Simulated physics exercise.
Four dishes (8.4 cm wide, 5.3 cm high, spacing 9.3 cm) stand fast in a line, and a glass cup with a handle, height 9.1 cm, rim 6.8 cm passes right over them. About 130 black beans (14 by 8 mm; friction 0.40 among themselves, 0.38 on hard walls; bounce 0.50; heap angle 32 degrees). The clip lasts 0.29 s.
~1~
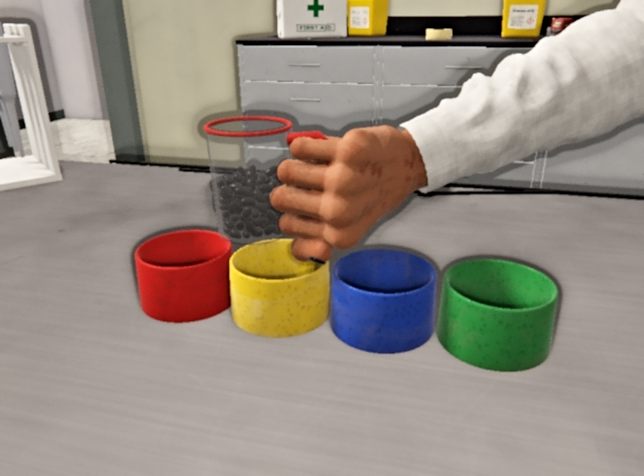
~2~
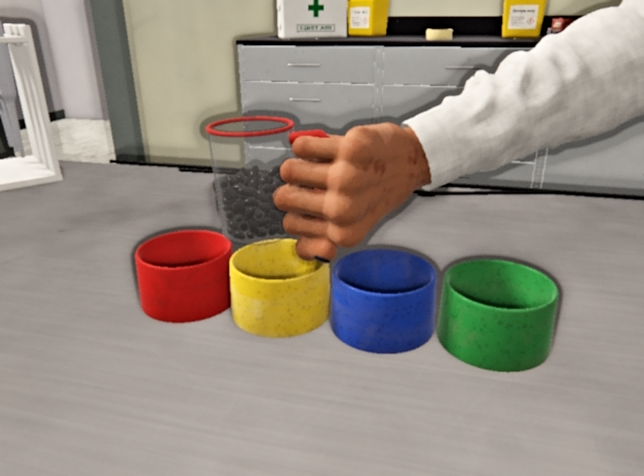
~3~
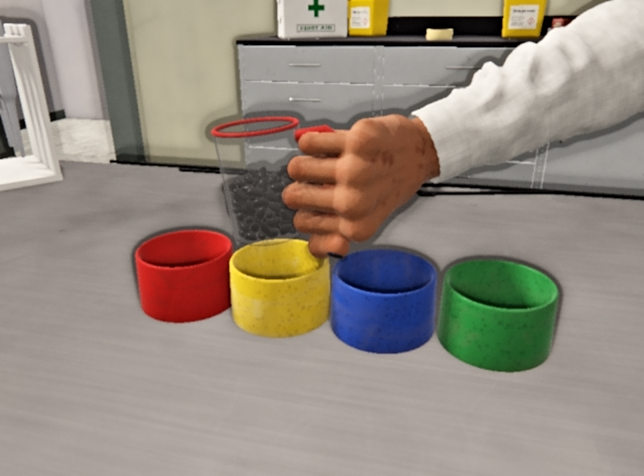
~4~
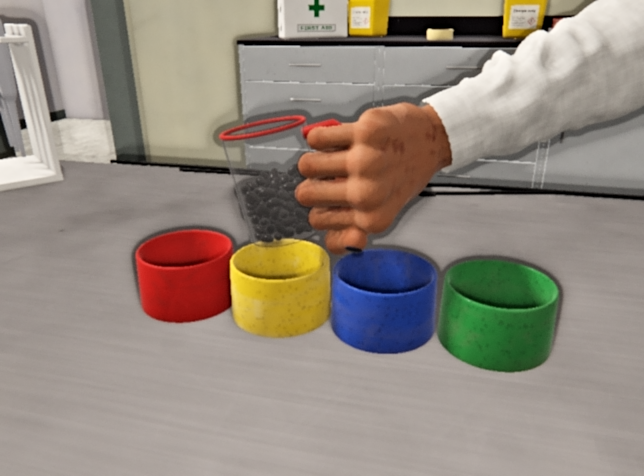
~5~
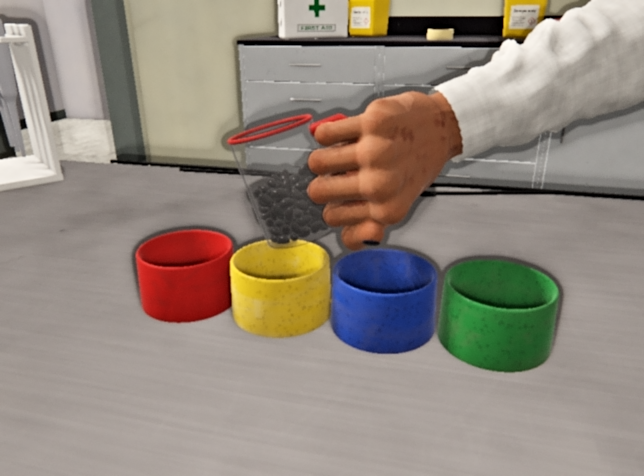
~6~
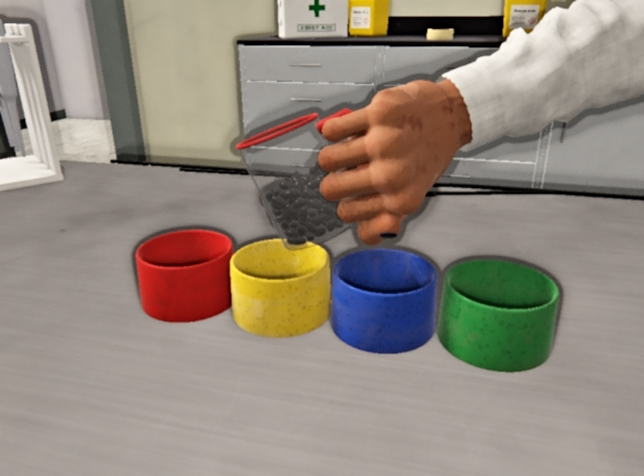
On a gray tabletop, behind red, yellow, blue and green dishes in a row, a hand held a clear cup of dark beans, moved it slightly right, and gradually tilted it to the left.
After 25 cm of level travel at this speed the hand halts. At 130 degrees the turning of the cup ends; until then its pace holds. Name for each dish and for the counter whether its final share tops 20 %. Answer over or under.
Red under, blue under, green over, yellow under, counter under.
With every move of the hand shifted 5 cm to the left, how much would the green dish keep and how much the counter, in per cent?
Then: Green 10; counter 30.
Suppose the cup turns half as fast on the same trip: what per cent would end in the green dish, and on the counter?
In that case green 100; counter 0.
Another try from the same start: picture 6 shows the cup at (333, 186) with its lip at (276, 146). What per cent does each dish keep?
Red 0, blue 0, green 100, yellow 0.
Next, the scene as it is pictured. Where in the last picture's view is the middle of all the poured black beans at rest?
Near (488, 318).
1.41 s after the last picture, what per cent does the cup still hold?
Some 0 per cent of the load.
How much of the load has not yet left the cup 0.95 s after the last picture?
Some 95 per cent of the load.
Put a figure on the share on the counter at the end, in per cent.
Some 5 per cent.
Then, 0.57 s after the last picture, tilt 74 degrees; cup holds 100 %.
Then, 0.95 s after the last picture, tilt 108 degrees; cup holds 95 %, blue 5 %.
Then, 1.41 s after the last picture, tilt 130 degrees; cup holds 0 %, blue 5 %, green 90 %.
In the end, red 0 %, blue 5 %, green 90 %, yellow 0 %, counter 5 %.
